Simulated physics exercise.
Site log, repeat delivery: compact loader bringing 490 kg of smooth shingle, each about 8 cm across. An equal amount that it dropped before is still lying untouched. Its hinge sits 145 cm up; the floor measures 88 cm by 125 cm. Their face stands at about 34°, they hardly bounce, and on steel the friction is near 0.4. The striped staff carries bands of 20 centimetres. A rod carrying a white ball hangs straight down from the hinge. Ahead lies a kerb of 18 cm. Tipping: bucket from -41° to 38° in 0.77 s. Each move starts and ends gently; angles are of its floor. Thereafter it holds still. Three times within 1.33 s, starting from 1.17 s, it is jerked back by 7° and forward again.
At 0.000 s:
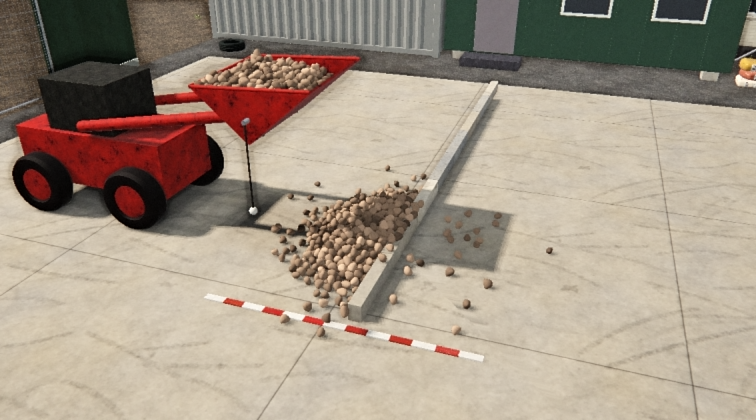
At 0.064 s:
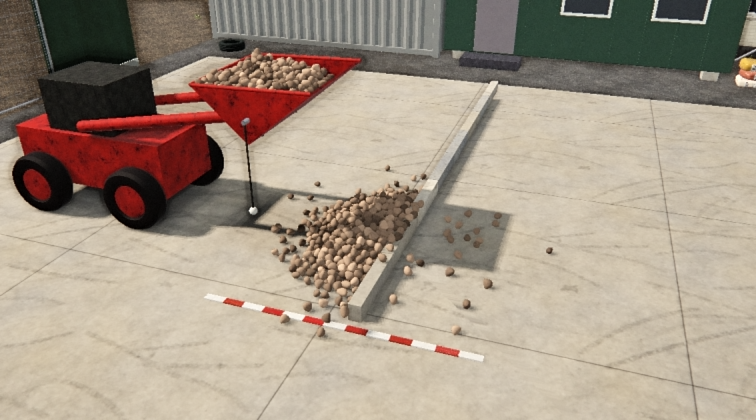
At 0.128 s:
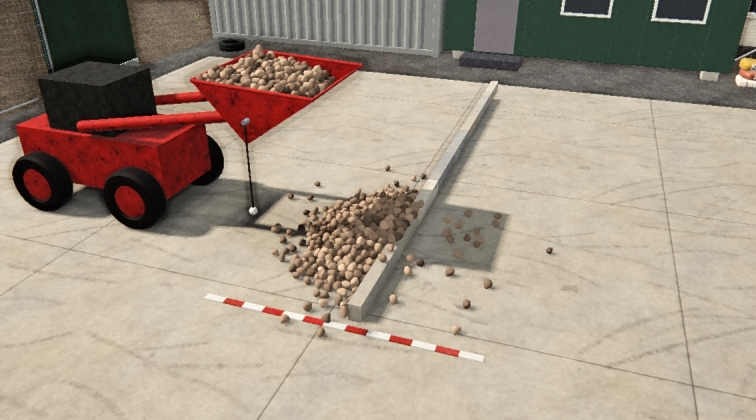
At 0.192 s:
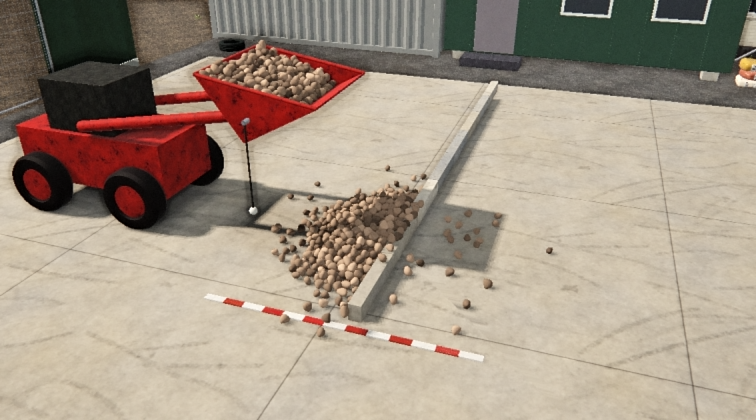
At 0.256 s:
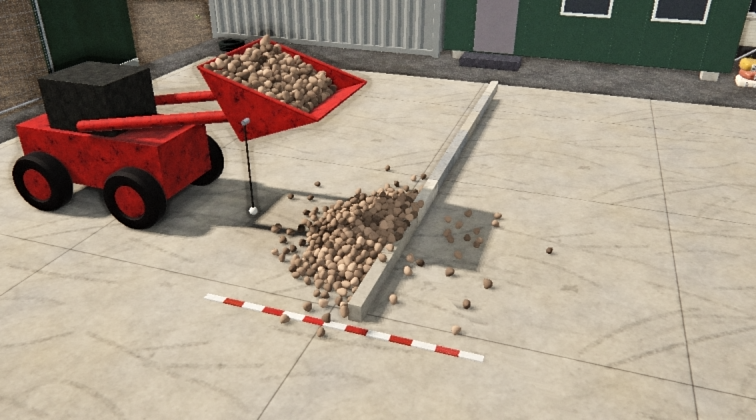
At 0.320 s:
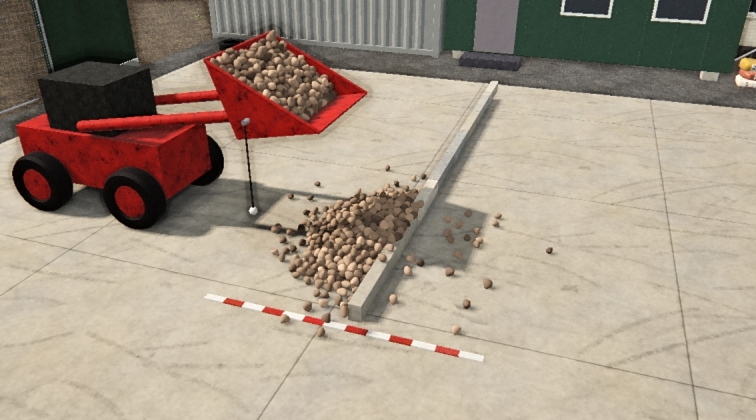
A red loader's bucket full of brown stones tilts steadily forward beside a stone pile.
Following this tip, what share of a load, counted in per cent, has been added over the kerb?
30 per cent, roughly.
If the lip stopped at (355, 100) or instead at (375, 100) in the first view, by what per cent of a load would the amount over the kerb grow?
Roughly 80 and 95 percent, in that order.
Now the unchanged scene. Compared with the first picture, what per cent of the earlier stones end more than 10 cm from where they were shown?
Around 25 in a hundred.
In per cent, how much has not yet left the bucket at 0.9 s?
Around 75 per cent of the load is still inside.
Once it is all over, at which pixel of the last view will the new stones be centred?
Middle: Approx. (372, 228) px.
After 0.6 s the floor is at 26°; in per cent of one load, 100 in the bucket, 96 on this side of the kerb, 4 over the kerb; the foremost stones are at (490, 258).
After 0.9 s the floor is at 38°; in per cent of one load, 76 in the bucket, 120 on this side of the kerb, 4 over the kerb; the foremost stones are at (490, 258).
After 3.0 s the floor is at 38°; in per cent of one load, 0 in the bucket, 166 on this side of the kerb, 34 over the kerb; the foremost stones are at (590, 290).
After 5.7 s the floor is at 38°; in per cent of one load, 0 in the bucket, 166 on this side of the kerb, 34 over the kerb; the foremost stones are at (590, 290). Net gain over the kerb, 30.
